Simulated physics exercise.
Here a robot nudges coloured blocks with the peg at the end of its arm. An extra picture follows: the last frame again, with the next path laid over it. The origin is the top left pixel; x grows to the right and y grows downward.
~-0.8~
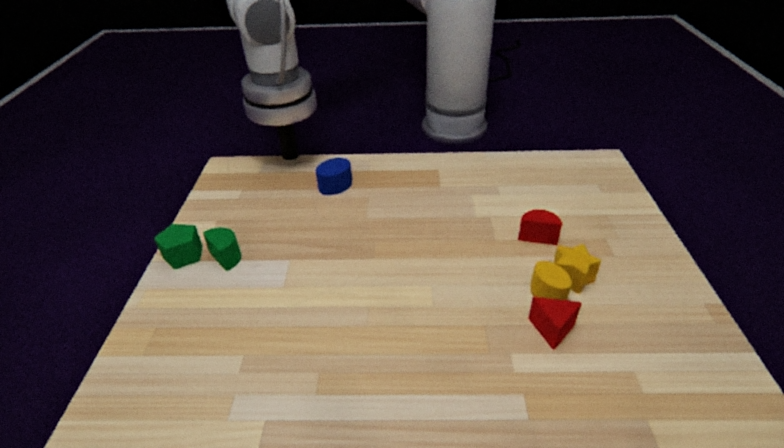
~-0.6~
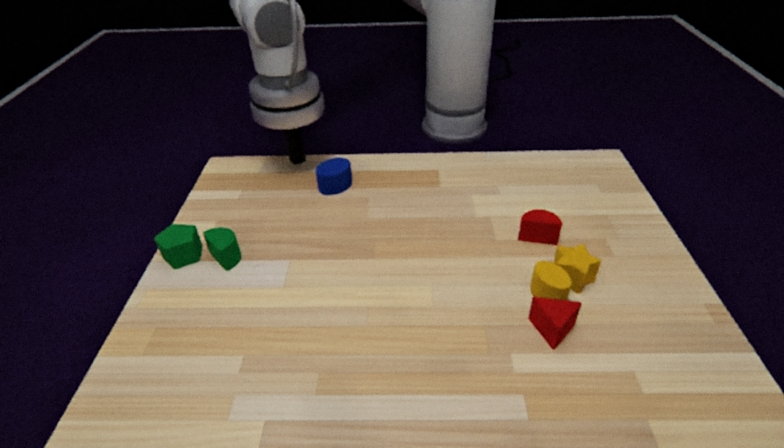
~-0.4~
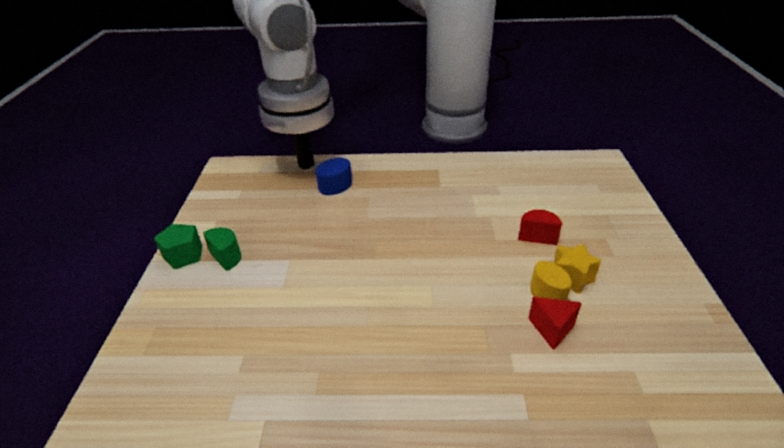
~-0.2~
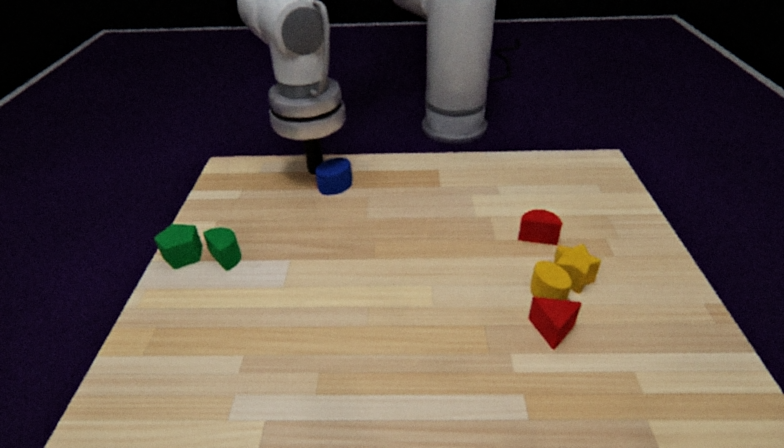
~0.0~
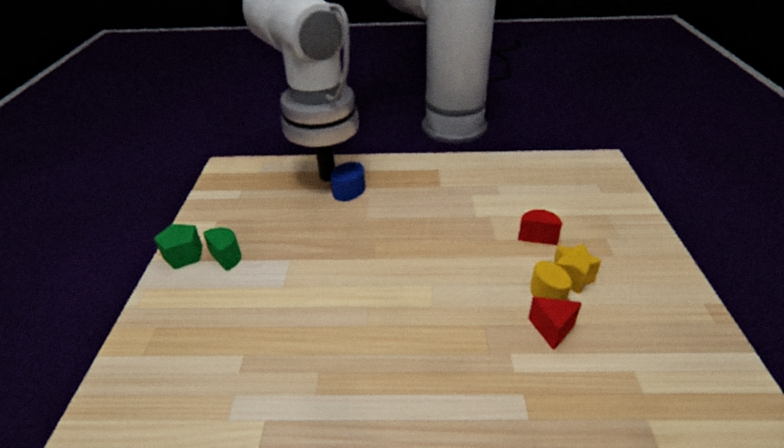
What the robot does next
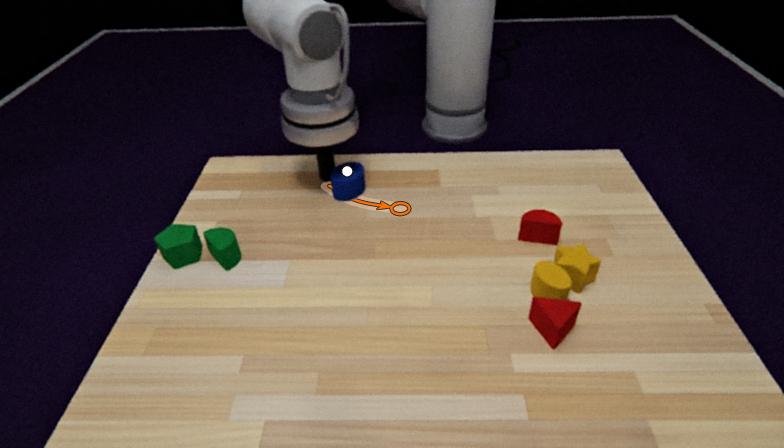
On a wooden tabletop, a robot arm moving its peg rightward to a blue block and nudging it slightly right and nearer.
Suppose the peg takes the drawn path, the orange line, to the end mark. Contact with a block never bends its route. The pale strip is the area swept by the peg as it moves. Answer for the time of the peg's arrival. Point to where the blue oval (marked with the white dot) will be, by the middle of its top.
The spot you're after is about (412, 176) in the image.
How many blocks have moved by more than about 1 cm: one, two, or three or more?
Blocks moved: One.
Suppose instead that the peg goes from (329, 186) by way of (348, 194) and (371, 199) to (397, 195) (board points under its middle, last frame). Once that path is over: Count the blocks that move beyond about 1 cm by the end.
Answer: One block.
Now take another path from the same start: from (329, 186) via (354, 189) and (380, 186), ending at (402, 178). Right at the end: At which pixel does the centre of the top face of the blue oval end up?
The answer is (391, 178).
Path on the board, from (329, 186) over (359, 201) to (400, 209); the dot is on the blue oval.
What follows on the original path. One third of the way, peg (347, 188); blue oval (370, 177), turned 35° anticlockwise.
Two thirds of the way, peg (372, 195); blue oval (394, 178), turned 75° anticlockwise.
At the end, peg (400, 200); blue oval (412, 176), turned 110° anticlockwise.
